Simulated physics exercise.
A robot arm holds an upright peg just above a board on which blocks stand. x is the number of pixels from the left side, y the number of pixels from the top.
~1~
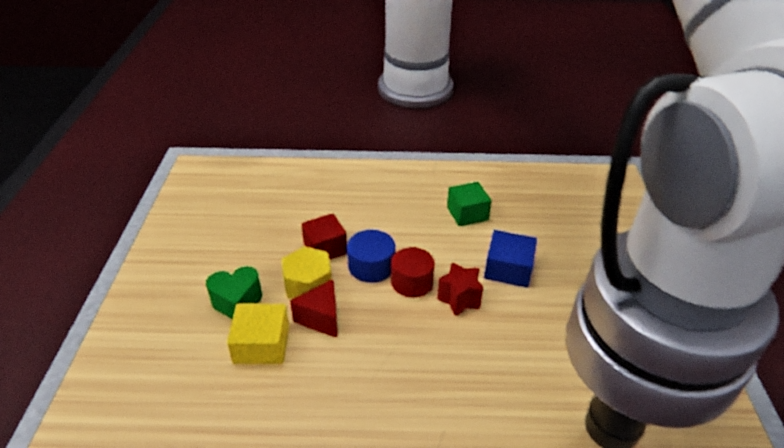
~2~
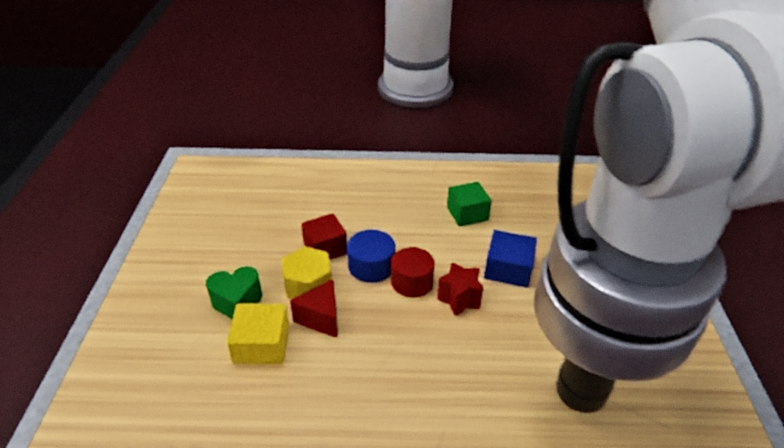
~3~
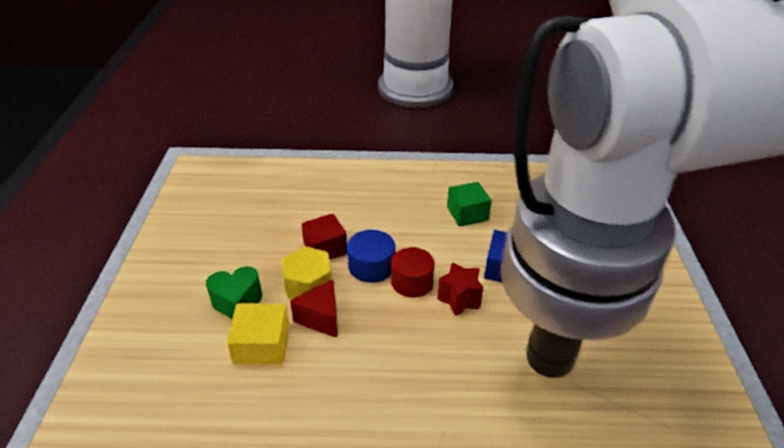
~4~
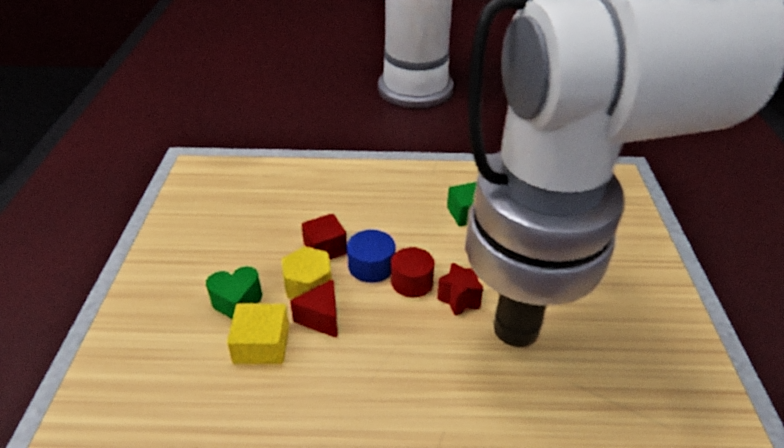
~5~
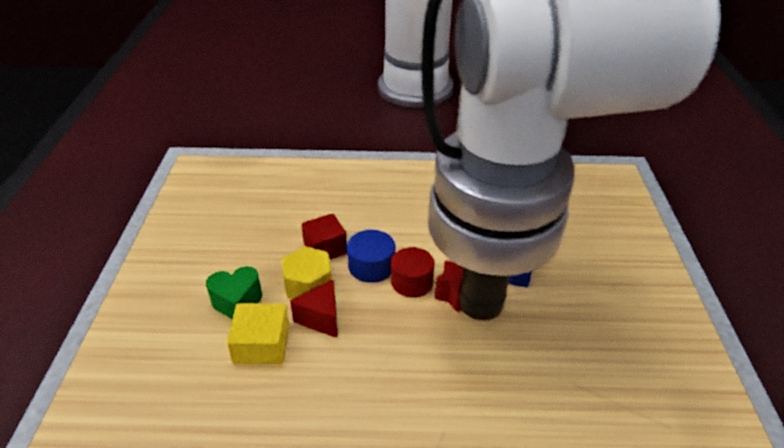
A robot arm with a dark peg moved left and away from the viewer across a wooden board, passing in front of the blue and green blocks and reaching the red star.
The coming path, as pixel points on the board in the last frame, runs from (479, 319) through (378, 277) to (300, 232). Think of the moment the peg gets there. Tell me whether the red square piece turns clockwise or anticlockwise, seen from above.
From overhead, anticlockwise.
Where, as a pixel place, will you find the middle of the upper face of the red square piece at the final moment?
My estimate: (260, 202).
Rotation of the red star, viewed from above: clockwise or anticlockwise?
Rotation: Clockwise.
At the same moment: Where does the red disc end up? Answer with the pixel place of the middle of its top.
I think it will end close to (392, 229).
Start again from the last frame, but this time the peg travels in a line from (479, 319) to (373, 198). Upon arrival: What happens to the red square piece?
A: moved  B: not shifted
A
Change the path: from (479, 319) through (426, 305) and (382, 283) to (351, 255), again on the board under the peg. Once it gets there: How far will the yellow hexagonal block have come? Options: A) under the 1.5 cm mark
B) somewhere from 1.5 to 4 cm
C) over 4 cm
(A)
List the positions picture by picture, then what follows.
The first frame shows lower end of the peg (611, 429), tops of blocks, red square piece (324, 227), blue disc (371, 245), red disc (413, 261), red star (462, 277).
The second frame shows peg (581, 392), blocks as before.
The third frame shows peg (549, 359), blocks as before.
The fourth frame shows peg (516, 330), blocks as before.
The fifth frame shows peg (481, 305), red square piece (324, 227), blue disc (371, 245), red disc (413, 261), red star (459, 274).
The first path, step by step. One third of the way, peg (410, 277); red square piece (311, 223), turned 20° anticlockwise; blue disc (351, 235); red disc (395, 242); red star (438, 251), turned 70° clockwise.
Two thirds of the way, peg (348, 249); red square piece (293, 214), turned 70° anticlockwise; blue disc (334, 215); red disc (392, 229); red star (438, 251), turned 70° clockwise.
At the end, peg (299, 218); red square piece (260, 202), turned 100° anticlockwise; blue disc (321, 188); red disc (392, 229); red star (438, 251), turned 70° clockwise.
